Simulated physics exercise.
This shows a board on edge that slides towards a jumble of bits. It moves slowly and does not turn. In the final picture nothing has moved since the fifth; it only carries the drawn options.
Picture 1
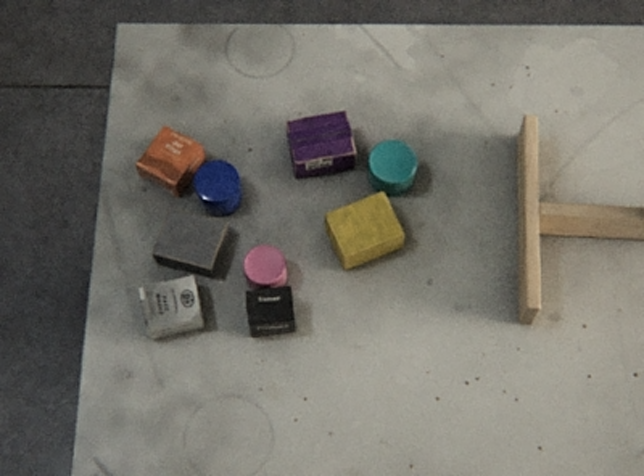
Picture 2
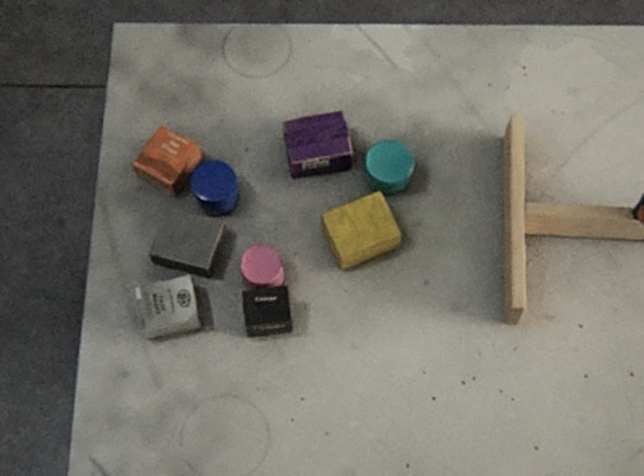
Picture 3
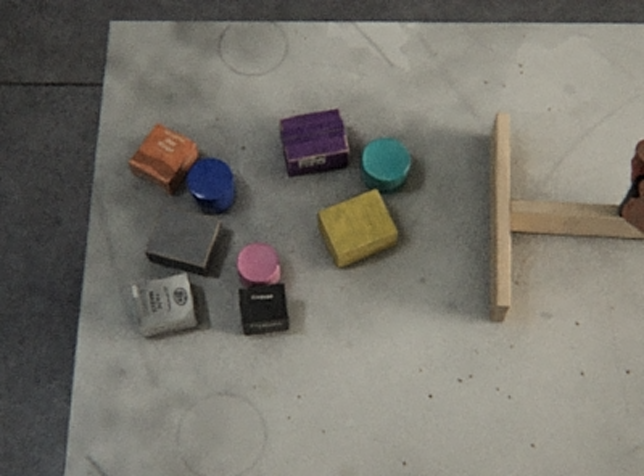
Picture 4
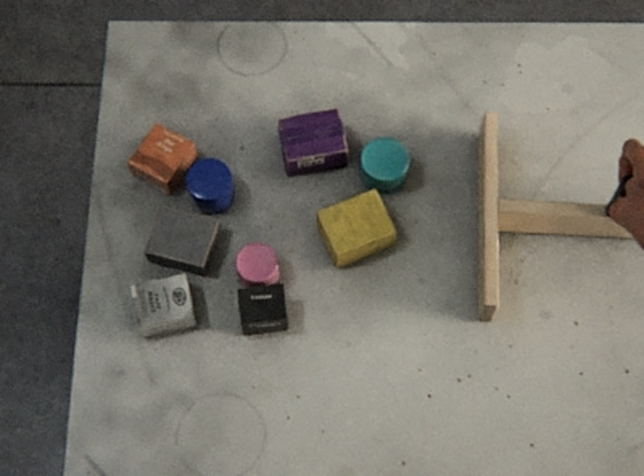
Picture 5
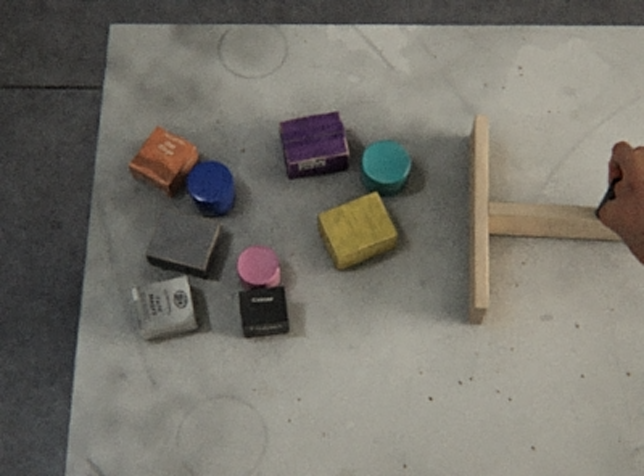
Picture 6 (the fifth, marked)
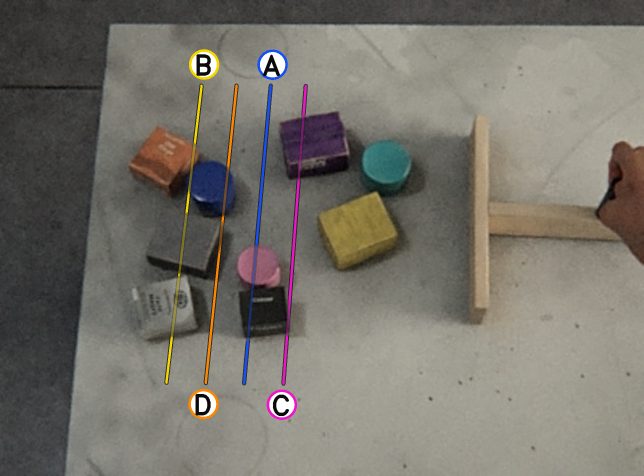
A wooden board on edge, fixed to a handle, slides slowly left without turning across a pale grey tabletop seen from above. On the left lie orange, purple, yellow, grey, silvery and black blocks or boxes, with blue, teal and pink round tubs among them. A hand comes into view at right on the handle as the board nears the unmoved pieces, while the view shifts very slightly.
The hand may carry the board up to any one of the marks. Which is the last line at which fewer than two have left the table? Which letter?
B is the last line within the limit.
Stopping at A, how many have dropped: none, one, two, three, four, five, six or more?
By then, none.
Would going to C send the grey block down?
No.
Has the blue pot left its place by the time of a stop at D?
By then, yes.
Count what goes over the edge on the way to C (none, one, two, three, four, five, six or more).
In all, none.
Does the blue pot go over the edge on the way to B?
No.
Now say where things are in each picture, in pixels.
The first picture shows grey block (192, 243); yellow block (364, 231); black box (271, 312).
The second picture shows board (518, 208); pink jar (262, 270).
The third picture shows board (504, 205); blue pot (212, 187).
The fourth picture shows board (491, 205); turquoise tub (384, 167).
The fifth picture shows board (481, 208); grey block (185, 244); yellow block (357, 231); black box (264, 312).
On the copy, A at (258, 226); B at (185, 226); C at (295, 226); D at (222, 226).
On B. First, board (375, 207); purple box (298, 144); turquoise tub (346, 174).
Then, board (269, 206); orange packet (155, 156); grey block (165, 248).
Finally, board (186, 206); grey block (83, 251); orange packet (112, 138); none fallen.
By contrast, A is within the limit but short; C is within the limit but short; D is within the limit but short.
